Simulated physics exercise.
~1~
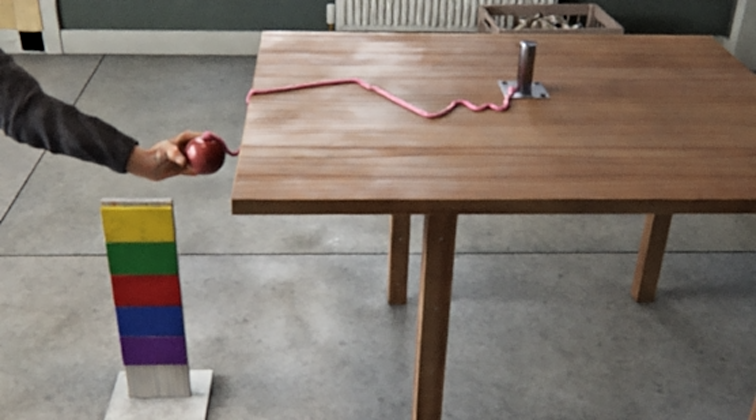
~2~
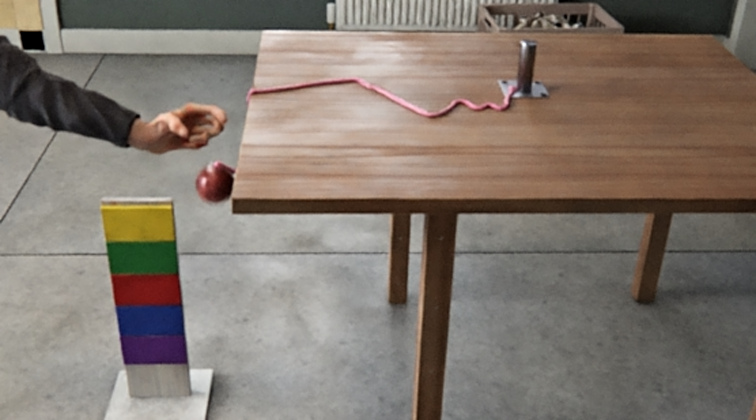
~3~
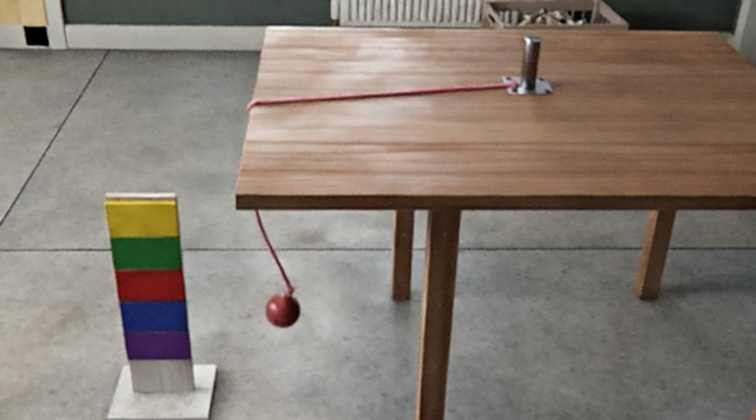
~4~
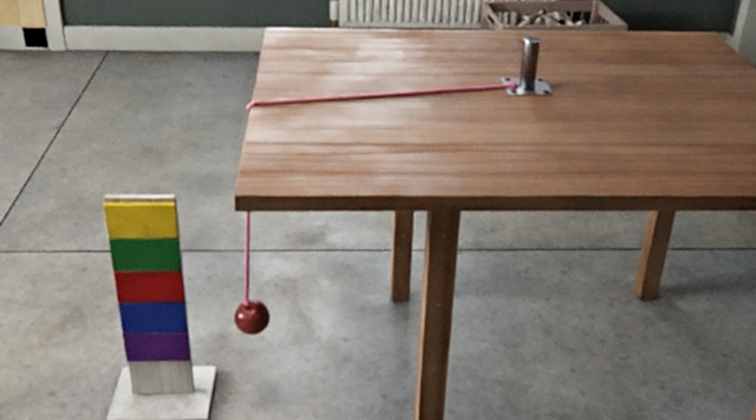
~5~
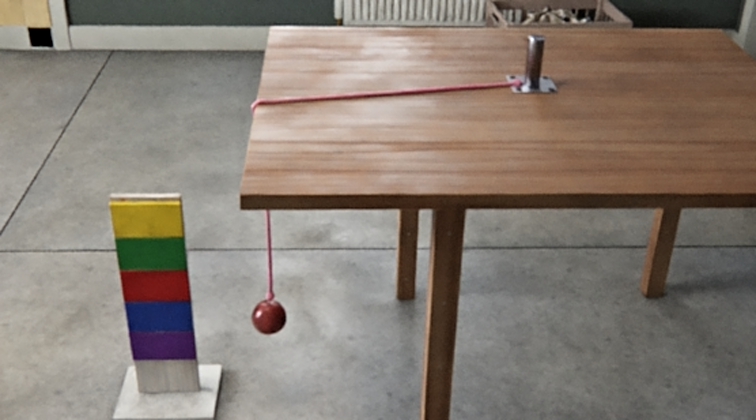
A red apple tied by a pinkish-red cord to a metal post on a wooden table was let go by a hand just past the table's left edge, dropped until the cord pulled straight, then swung slightly and ended up hanging level with the blue band.
